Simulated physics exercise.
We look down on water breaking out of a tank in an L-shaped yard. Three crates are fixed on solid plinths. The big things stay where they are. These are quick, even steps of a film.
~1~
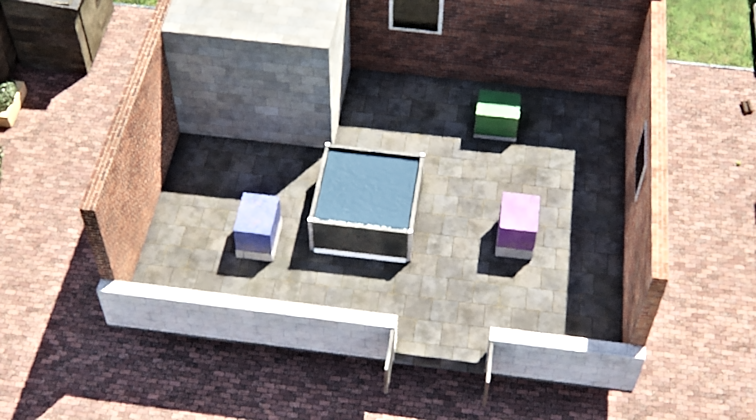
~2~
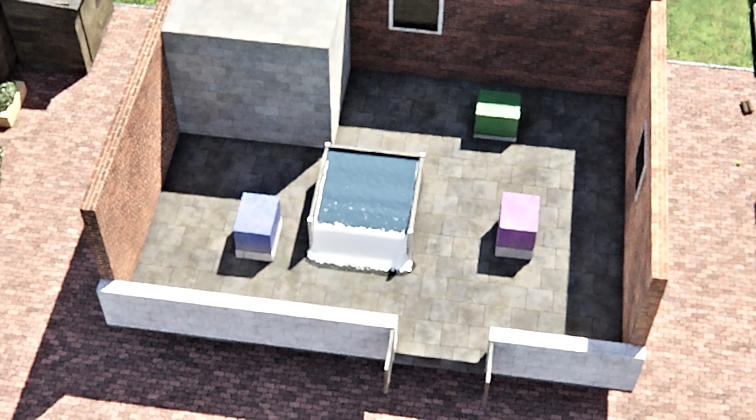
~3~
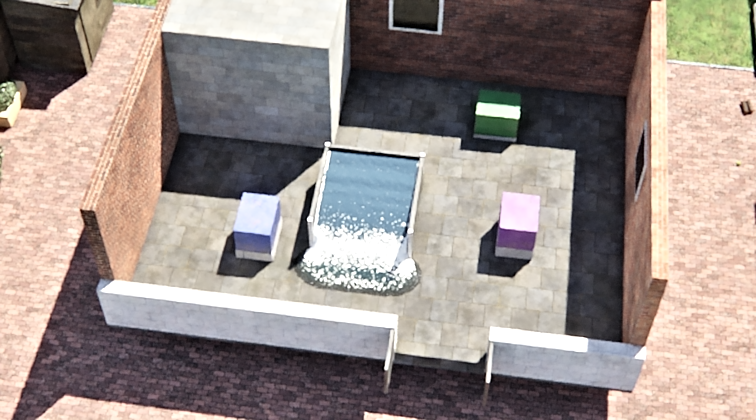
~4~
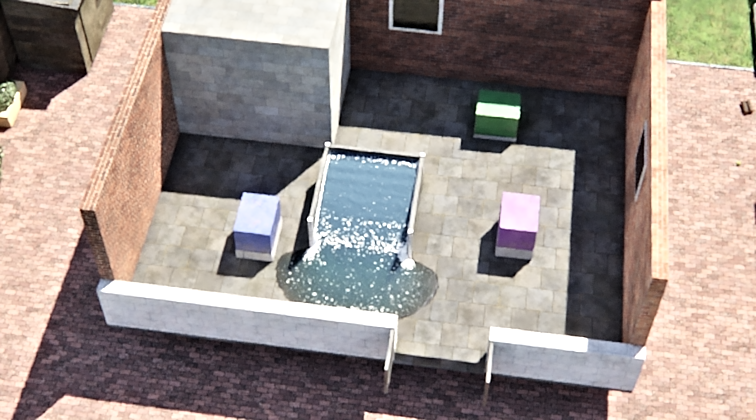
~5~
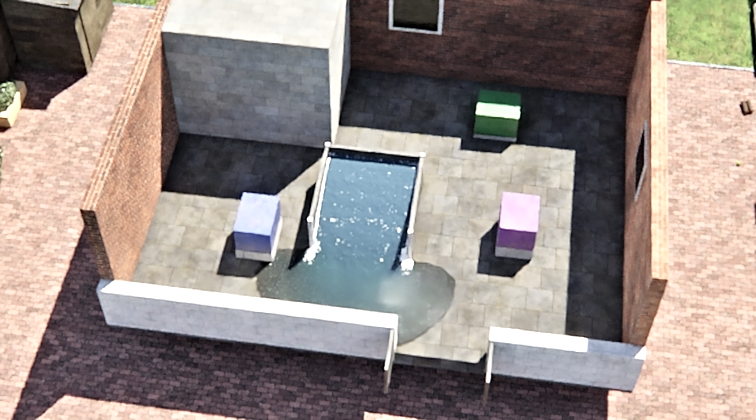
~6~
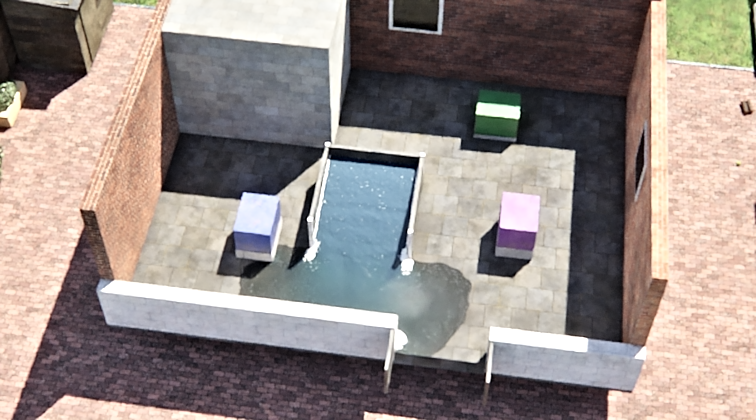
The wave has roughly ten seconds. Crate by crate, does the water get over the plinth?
The blue crate stays dry; the purple crate stays dry; the green crate stays dry.
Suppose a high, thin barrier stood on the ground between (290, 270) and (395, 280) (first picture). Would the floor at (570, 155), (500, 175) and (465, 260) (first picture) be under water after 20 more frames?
In turn: Dry, clear, wet.
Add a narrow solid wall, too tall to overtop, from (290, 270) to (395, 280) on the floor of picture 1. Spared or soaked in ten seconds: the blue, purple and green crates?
Then: The blue one gets wet, the purple one escapes it, the green one escapes it.
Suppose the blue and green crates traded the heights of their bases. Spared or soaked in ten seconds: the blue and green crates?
My reading: Blue takes water; green remains dry.
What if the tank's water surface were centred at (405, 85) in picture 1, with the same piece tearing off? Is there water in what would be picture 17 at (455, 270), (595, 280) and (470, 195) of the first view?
In that order: Wet, dry, flooded.
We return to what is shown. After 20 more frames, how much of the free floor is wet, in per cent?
I make it 45 per cent.
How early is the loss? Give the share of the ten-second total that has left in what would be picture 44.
Close to 90 %.
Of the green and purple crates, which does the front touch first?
I say the purple crate.
A moment on, water covers 20 % of the floor; the blue crate water round its plinth, the purple crate not reached, the green crate not reached.
Next, water covers 25 % of the floor; the blue crate water round its plinth, the purple crate not reached, the green crate not reached.
Then, water covers 45 % of the floor; the blue crate water round its plinth, the purple crate water round its plinth, the green crate not reached.
Later, water covers 70 % of the floor; the blue crate water round its plinth, the purple crate water round its plinth, the green crate not reached.
In the end, water covers 90 % of the floor; the blue crate stayed above the water, the purple crate stayed above the water, the green crate stayed above the water.
